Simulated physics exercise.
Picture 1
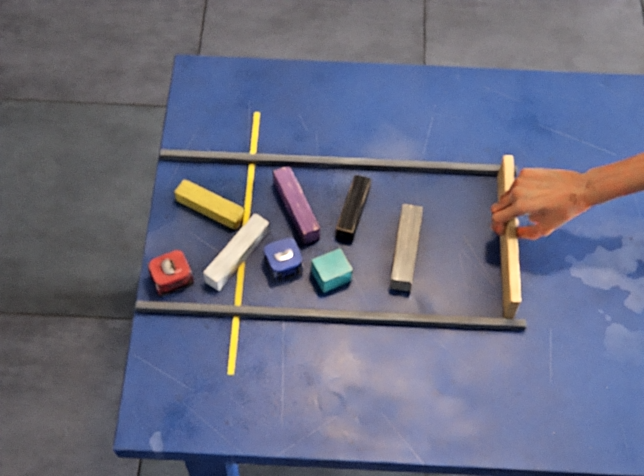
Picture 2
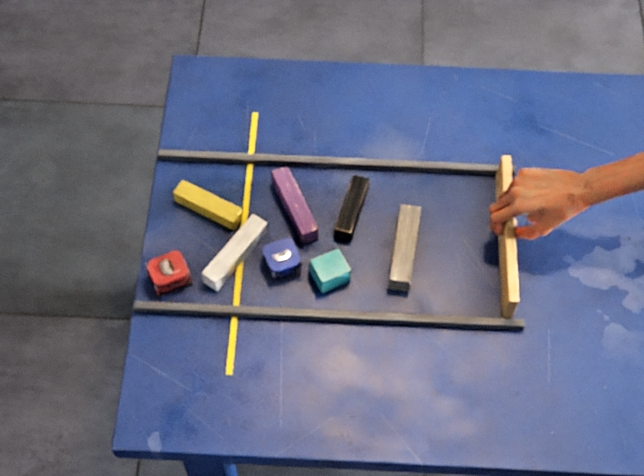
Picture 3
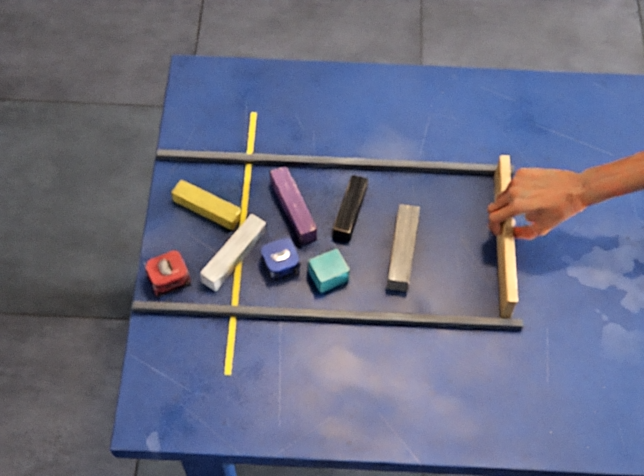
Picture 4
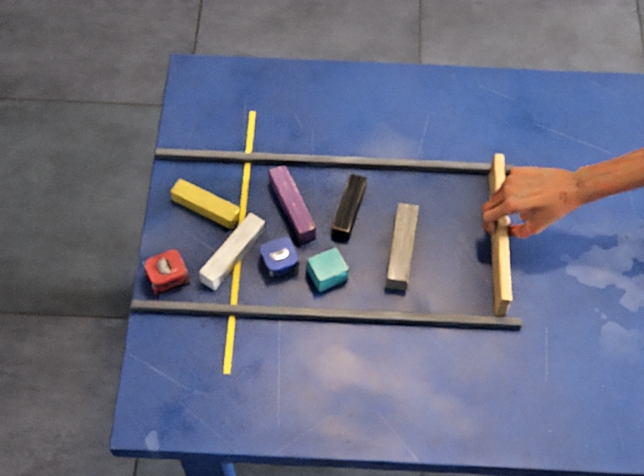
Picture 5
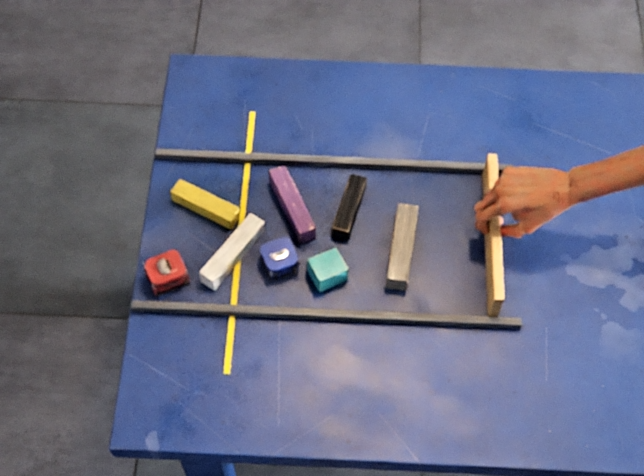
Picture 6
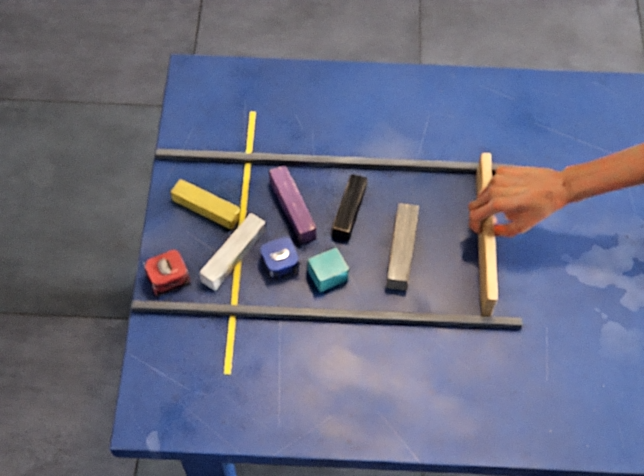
A pale wooden board, gripped by a hand reaching in from the right, stands across two dark rails on a scuffed blue table seen from above at an angle. Between the rails lie yellow, white, purple, black and grey bars and small red, blue and turquoise blocks, with yellow tape crossing at left. After a tiny camera shift, the hand slides the board slightly left, and the pieces stay still.
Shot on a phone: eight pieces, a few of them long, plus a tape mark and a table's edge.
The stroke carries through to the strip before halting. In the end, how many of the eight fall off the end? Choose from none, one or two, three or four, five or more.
Final count: One or two.
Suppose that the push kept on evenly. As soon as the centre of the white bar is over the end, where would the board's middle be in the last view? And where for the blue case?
The middle is at (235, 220) when it's the white bar, and at (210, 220) when it's the blue case.
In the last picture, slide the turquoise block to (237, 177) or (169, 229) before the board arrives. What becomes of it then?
From the two starts it stays up; it stays up.
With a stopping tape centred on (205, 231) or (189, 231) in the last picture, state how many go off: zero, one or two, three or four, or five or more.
For the first tape the count would be 3 or 4, for the second 3 or 4.
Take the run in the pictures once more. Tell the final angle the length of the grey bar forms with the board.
It works out to near 0°.
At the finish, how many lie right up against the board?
In total, 1.
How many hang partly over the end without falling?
It's 2.
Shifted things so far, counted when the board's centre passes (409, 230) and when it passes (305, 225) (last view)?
By the first moment it's 1, by the second it's 8.
Soon after, none off yet; red case at rest near (167, 273); yellow bar at rest near (206, 204); white bar at rest near (233, 252).
Then, none off yet; red case moved about its own width near (139, 276); yellow bar moved a little near (177, 191); white bar moved about its own width near (182, 238).
At rest, the number that fall off is one or two; fallen, red case.
